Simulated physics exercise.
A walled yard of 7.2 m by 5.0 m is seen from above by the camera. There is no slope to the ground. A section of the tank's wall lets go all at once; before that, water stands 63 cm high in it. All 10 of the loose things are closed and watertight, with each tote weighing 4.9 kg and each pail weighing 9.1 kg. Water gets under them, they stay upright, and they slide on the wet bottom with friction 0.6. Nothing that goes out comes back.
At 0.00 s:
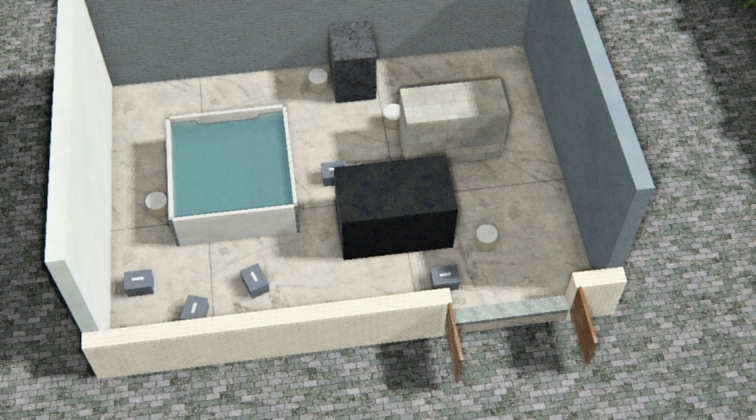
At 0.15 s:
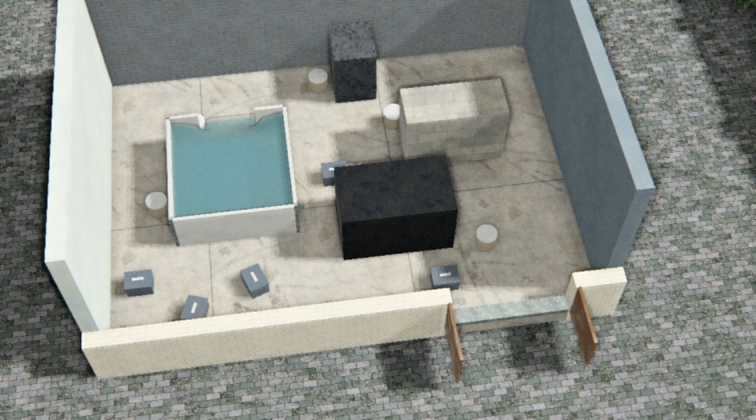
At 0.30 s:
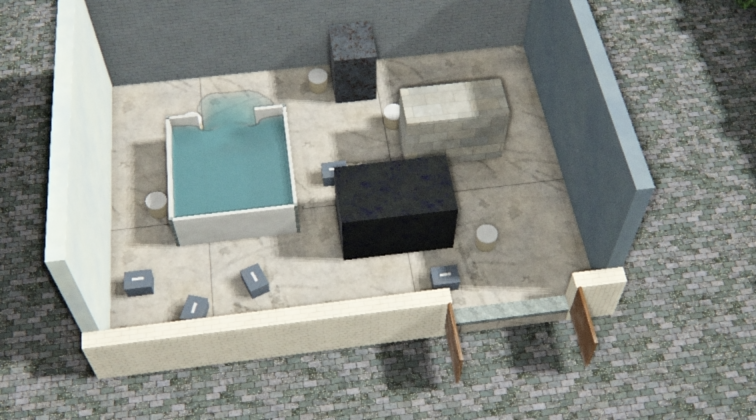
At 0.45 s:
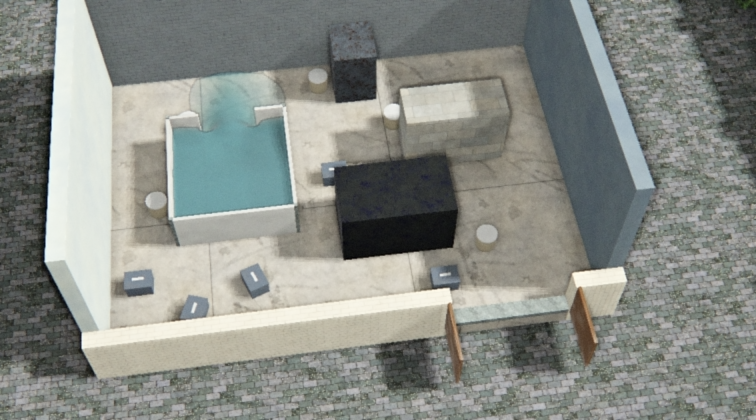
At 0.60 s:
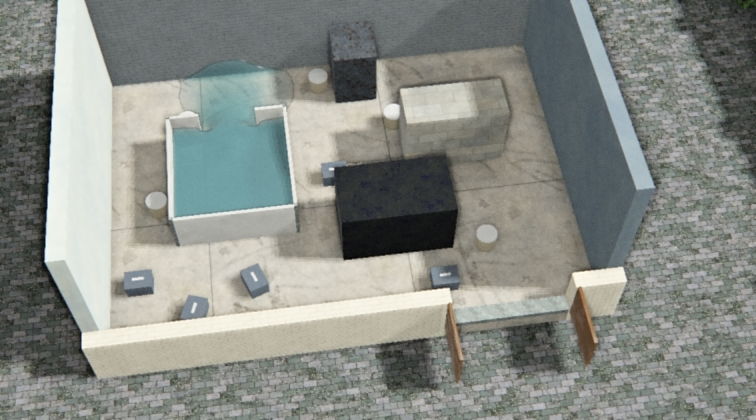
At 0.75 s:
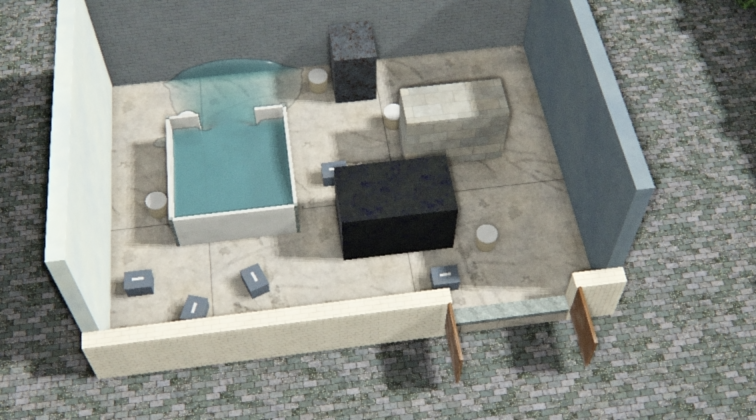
Water breaks through the back wall of a white, square-sided tank at the left of a walled, stone-floored yard, seen from high above by a still camera. Around it stand a large black block, a pale block, a dark grey block, small grey boxes and whitish round objects. The far side gives way, and clear blue-green water pours through the gap, fanning out towards the grey back wall.
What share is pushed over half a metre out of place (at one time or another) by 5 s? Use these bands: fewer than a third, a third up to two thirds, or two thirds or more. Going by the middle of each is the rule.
It falls in a third up to two thirds.
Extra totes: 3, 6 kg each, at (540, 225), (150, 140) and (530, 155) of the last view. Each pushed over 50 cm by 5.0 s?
In order: Within it, beyond it, within it.
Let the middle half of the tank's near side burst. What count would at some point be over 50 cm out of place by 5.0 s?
6.
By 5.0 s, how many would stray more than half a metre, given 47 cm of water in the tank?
In that case the number is 4.
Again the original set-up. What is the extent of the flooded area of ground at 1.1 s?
Somewhere around 7.0 m2, roughly.
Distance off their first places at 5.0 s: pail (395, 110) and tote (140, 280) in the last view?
Taking them in turn, I get 0 cm for the first and 100 cm for the second.
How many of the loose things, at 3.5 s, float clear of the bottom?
Count at that moment: 1.
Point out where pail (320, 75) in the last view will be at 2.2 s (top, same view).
Roughly at (304, 135).
After 1.1 s 0 of 10 are over 50 cm from their spots; 0 afloat.
After 2.2 s 1 of 10 are over 50 cm from their spots; 0 afloat.
After 3.5 s 4 of 10 are over 50 cm from their spots; 1 afloat.
After 5.0 s 5 of 10 are over 50 cm from their spots, and 5 have been at some point; 3 afloat.
